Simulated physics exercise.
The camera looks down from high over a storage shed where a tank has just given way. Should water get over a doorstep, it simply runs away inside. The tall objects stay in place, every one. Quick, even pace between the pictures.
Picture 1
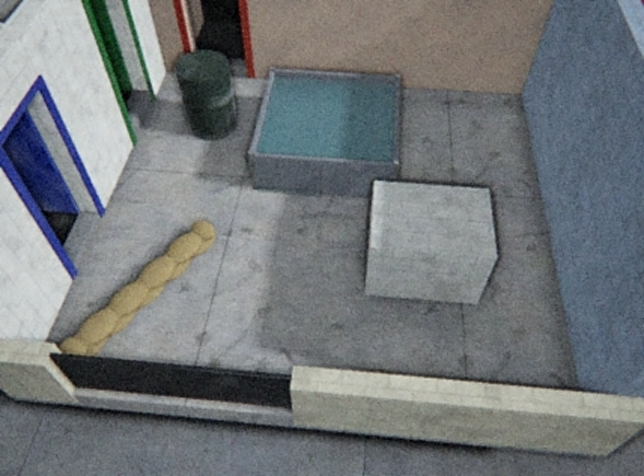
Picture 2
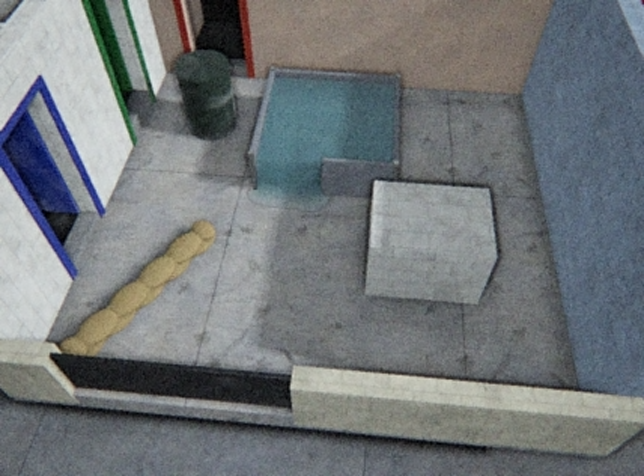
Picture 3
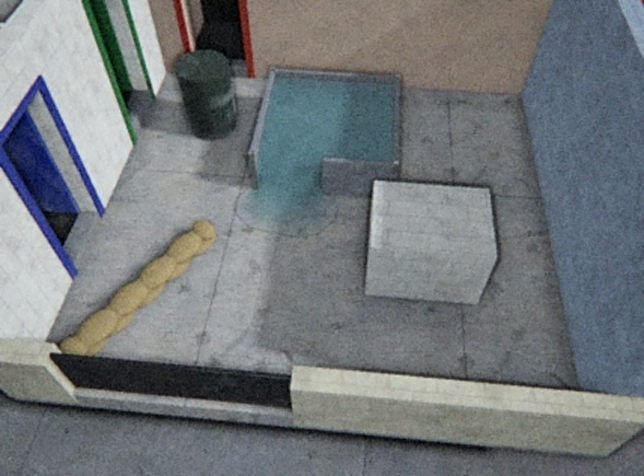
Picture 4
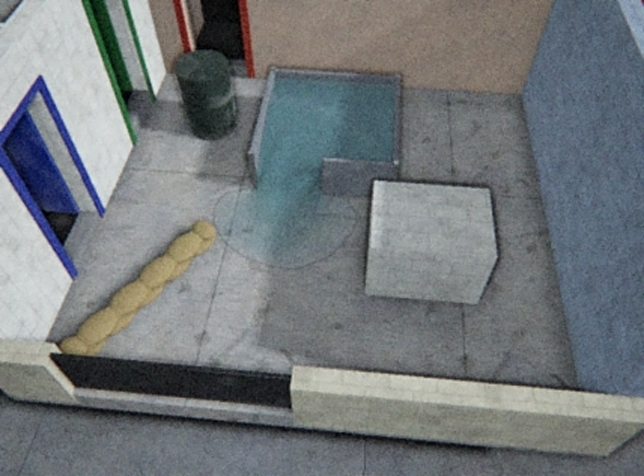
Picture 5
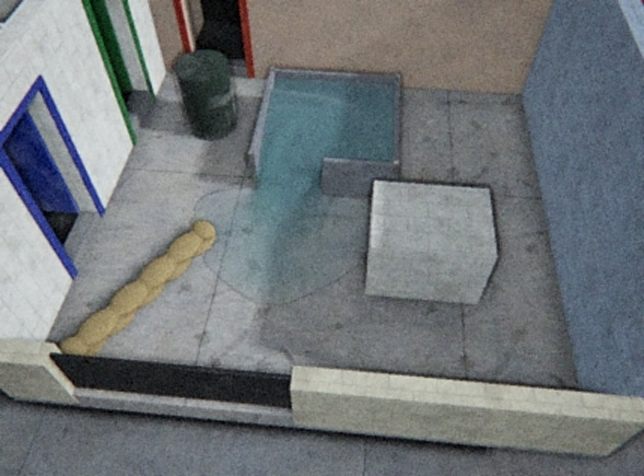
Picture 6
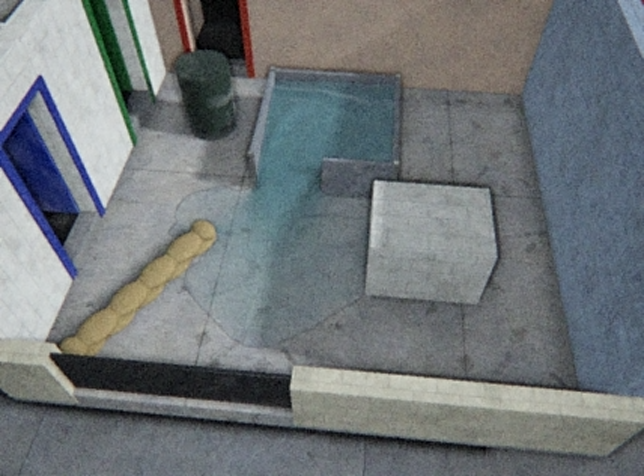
In a walled concrete yard, the front of a tank of blue-green water opened on its left side, and the water poured out and spread across the floor past a row of sandbags and a pale block.
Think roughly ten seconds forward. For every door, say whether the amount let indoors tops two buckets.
Blue door: Two buckets at most. Green door: Two buckets at most. Red door: Two buckets at most.
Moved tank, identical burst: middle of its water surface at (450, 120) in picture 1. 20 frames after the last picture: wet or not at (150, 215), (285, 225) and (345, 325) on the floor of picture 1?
First spot gets drenched, second spot gets drenched, third spot stays unwetted.
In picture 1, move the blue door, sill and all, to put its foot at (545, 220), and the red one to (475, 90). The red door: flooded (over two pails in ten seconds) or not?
My guess is that the red door does not reach it by then.
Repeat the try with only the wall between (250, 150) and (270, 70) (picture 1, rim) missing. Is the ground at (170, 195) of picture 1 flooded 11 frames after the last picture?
Answer: Soaked.
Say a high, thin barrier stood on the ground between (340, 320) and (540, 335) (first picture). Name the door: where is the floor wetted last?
Answer: The red one.
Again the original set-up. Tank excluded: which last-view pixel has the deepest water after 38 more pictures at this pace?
Close to (575, 389), I'd say.
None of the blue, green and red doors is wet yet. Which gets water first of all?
Answer: The blue door.
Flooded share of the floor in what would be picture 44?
I'd estimate some 75 per cent.
A moment on, water covers 30 % of the floor; the blue door not reached, the green door not reached, the red door not reached.
Next, water covers 35 % of the floor; the blue door wet at the sill, nothing in, the green door not reached, the red door not reached.
Then, water covers 50 % of the floor; the blue door wet at the sill, nothing in, the green door wet at the sill, nothing in, the red door not reached.
Later, water covers 75 % of the floor; the blue door wet at the sill, nothing in, the green door wet at the sill, nothing in, the red door wet at the sill, nothing in.
In the end, water covers 95 % of the floor; the blue door wet at the sill, nothing in, the green door wet at the sill, nothing in, the red door wet at the sill, nothing in.
